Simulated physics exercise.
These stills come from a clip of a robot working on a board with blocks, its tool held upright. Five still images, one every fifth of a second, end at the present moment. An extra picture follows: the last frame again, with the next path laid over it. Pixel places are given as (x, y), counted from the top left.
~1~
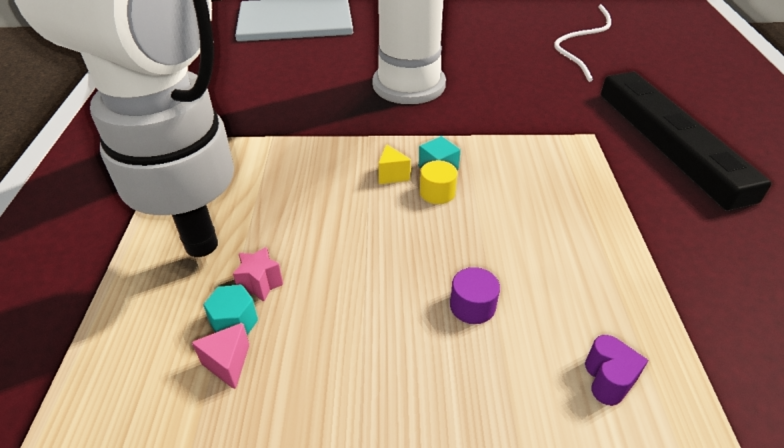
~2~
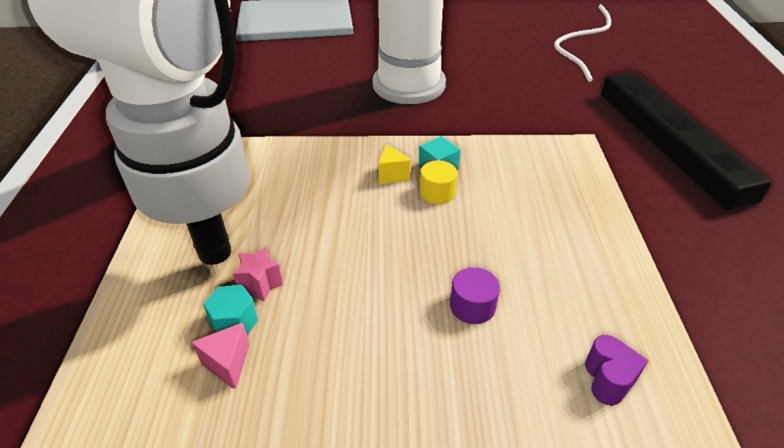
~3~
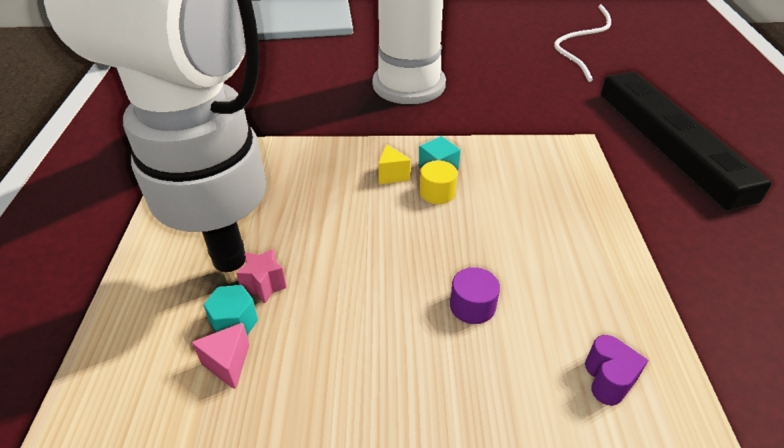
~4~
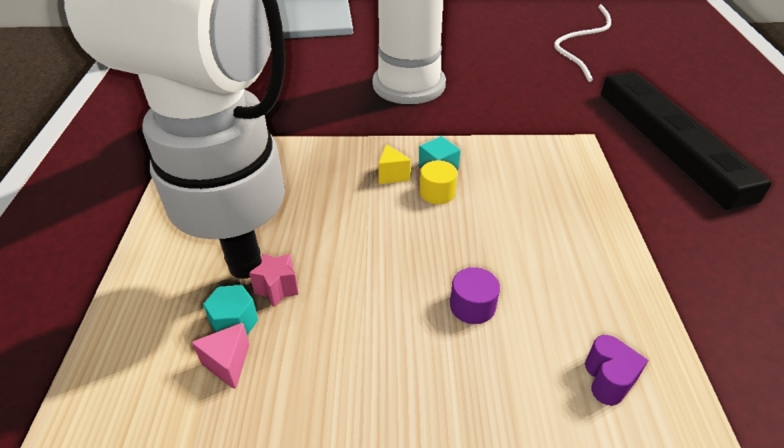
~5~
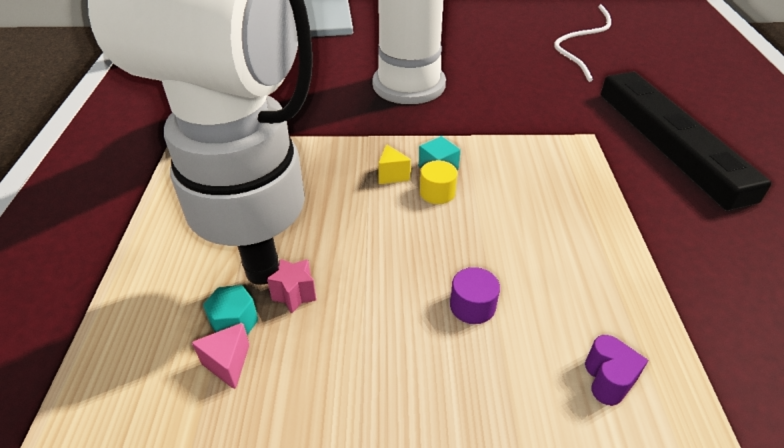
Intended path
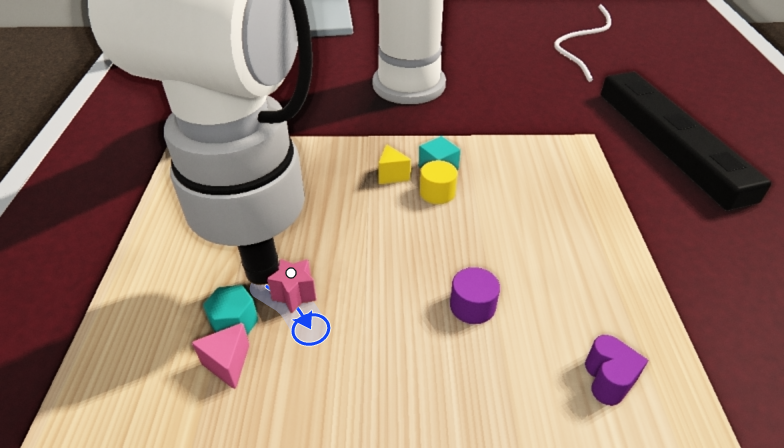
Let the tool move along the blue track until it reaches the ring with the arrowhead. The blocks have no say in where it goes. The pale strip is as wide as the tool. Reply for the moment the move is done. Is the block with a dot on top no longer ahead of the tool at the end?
I expect so.
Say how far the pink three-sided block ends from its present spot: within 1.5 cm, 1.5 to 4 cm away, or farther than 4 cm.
Once the path ends, it will sit under 1.5 cm from where it is now.
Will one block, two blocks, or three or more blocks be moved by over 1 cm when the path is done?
That makes 1 block.
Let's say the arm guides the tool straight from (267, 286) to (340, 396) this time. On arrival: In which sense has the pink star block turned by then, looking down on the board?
Its rotation is counterclockwise.
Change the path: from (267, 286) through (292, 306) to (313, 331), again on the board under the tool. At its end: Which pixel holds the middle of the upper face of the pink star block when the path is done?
About (342, 299).
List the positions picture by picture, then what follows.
The first frame shows tip of the tool at (202, 247), middles of tops, pink three-sided block at (221, 344), turquoise hexagon at (227, 301), pink star block at (255, 263).
The second frame shows tool at (216, 254), nothing pushed.
The third frame shows tool at (230, 261), pink star block at (259, 264).
The fourth frame shows tool at (246, 267), pink star block at (273, 267).
The fifth frame shows tool at (263, 273), pink three-sided block at (221, 344), turquoise hexagon at (227, 301), pink star block at (291, 273).
The line goes from (267, 286) over (285, 297) and (300, 311) to (311, 329); the dot is on the pink star block.
The first path, step by step. Halfway along, tool at (291, 291); pink star block at (322, 287).
At the end, tool at (309, 316); pink three-sided block unmoved; turquoise hexagon unmoved; pink star block at (341, 298), turned 40° anticlockwise.
